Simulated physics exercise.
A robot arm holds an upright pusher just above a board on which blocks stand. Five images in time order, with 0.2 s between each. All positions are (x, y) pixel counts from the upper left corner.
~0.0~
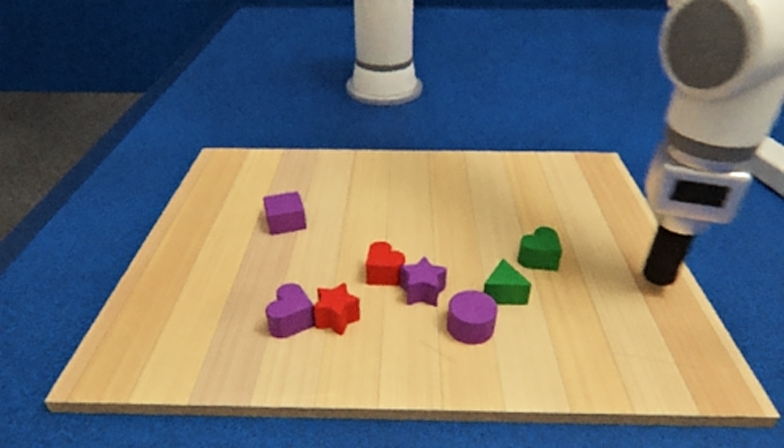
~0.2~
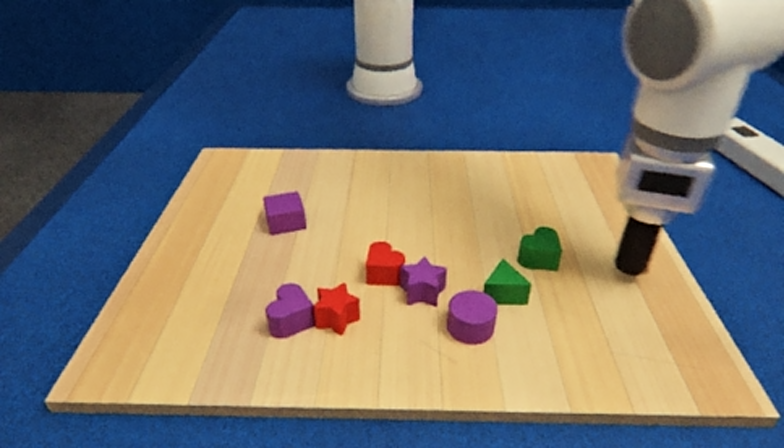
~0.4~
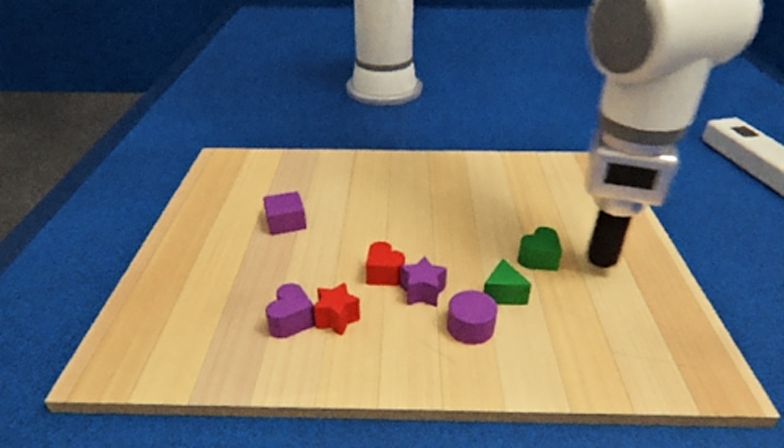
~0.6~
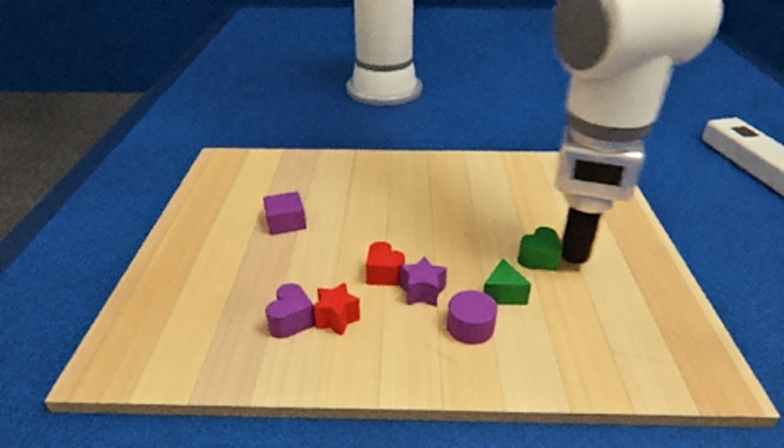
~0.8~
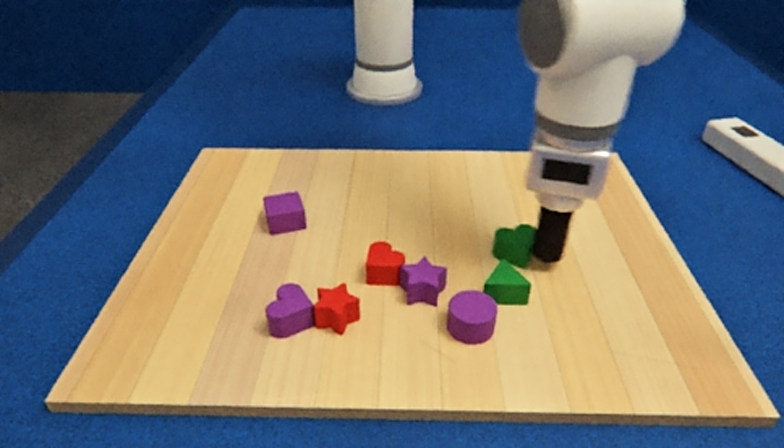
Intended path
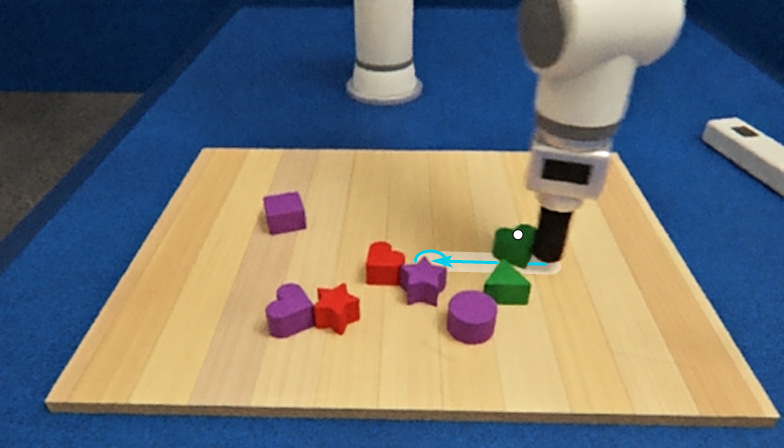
In the video, a robot arm with a black-tipped pusher moves left over a wooden board of red, purple and green blocks, reaches the green heart-shaped block and pushes it a short way left, while the other blocks stay still.
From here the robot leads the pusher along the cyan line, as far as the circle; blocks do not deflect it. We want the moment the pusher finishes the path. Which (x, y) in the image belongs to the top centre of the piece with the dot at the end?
Its top middle: (468, 222).
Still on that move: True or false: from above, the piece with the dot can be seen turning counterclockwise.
That is false.
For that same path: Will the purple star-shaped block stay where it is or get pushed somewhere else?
That block stays in place.
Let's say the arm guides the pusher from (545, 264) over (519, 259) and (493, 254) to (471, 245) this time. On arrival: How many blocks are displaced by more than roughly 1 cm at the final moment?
There will be one block that moves more than 1 cm.
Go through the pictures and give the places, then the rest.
Pusher tip (658, 277); block tops, purple star-shaped block (424, 271); green three-sided block (507, 274); green heart-shaped block (543, 239), in the first picture.
Pusher (630, 267); blocks unchanged, in the second picture.
Pusher (602, 259); blocks unchanged, in the third picture.
Pusher (574, 256); blocks unchanged, in the fourth picture.
Pusher (547, 255); purple star-shaped block (424, 271); green three-sided block (507, 274); green heart-shaped block (518, 235), in the fifth picture.
Path on the board, straight from (545, 264) to (431, 261); the dot is on the green heart-shaped block.
What follows on the original path. One third of the way, pusher (508, 253); green heart-shaped block (485, 228), turned 30° clockwise.
Two thirds of the way, pusher (470, 252); green heart-shaped block (468, 222), turned 55° clockwise.
At the end, pusher (431, 251); purple star-shaped block in place; green three-sided block in place; green heart-shaped block (468, 222), turned 60° clockwise.
